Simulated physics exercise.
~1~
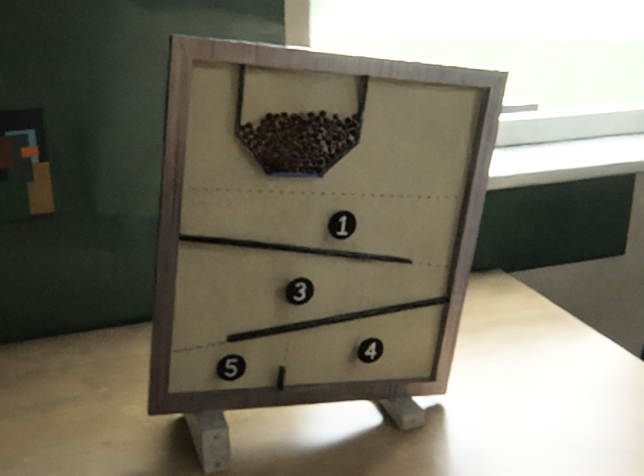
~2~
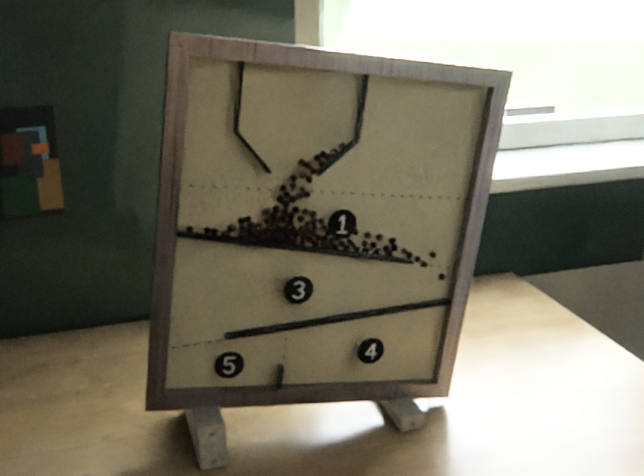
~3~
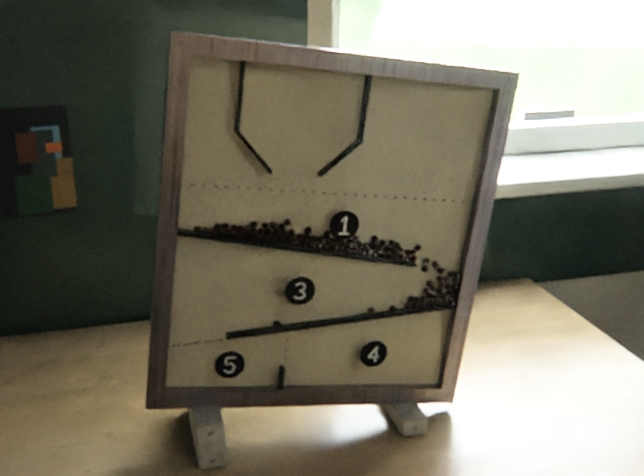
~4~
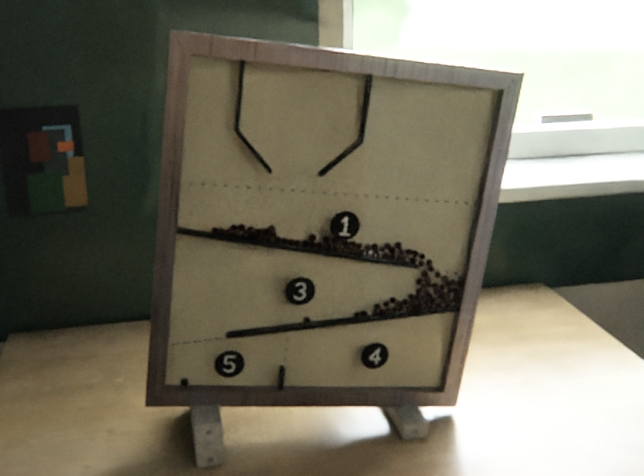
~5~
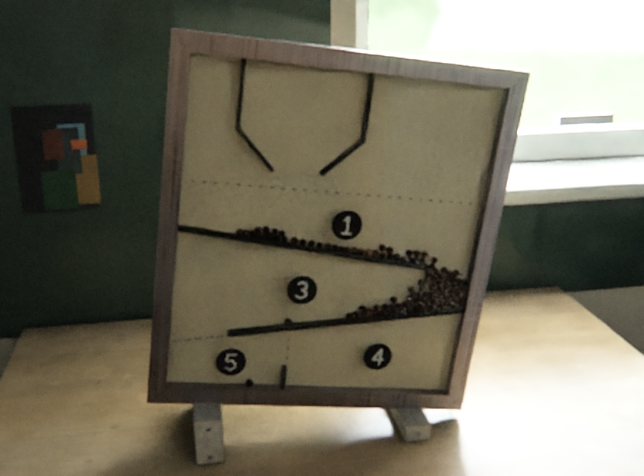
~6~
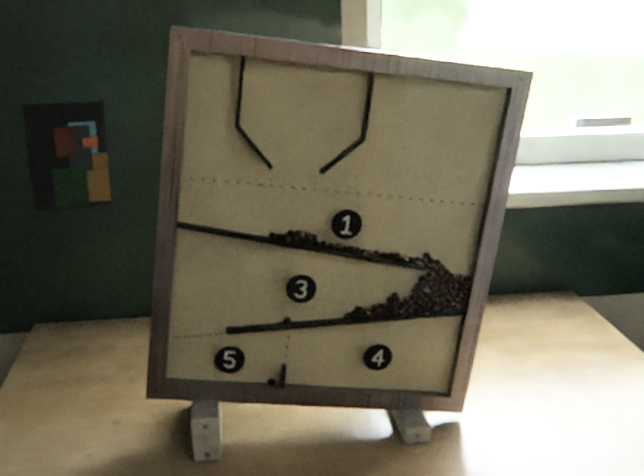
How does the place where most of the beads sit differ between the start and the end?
At the start the beads are all held in the hopper at the top of the feeder. By the end most of them are lower down and farther right, packed between the two ramps near the right side, with a trail on the upper ramp.
On a pale wooden table beside a bright window, a framed, see-through feeder holds dark beads in a hopper at the top. The beads pour out through the open bottom and spread along the upper ramp, leaving the hopper empty. They slide right, spill off the ramp's low end and gather on the lower ramp against the right side. A few stray beads roll left down the lower ramp, and some drop to the floor of the feeder. At the end, most beads are jammed in a thick pile at the right between the ramps, with a thinner trail still lying on the upper one.
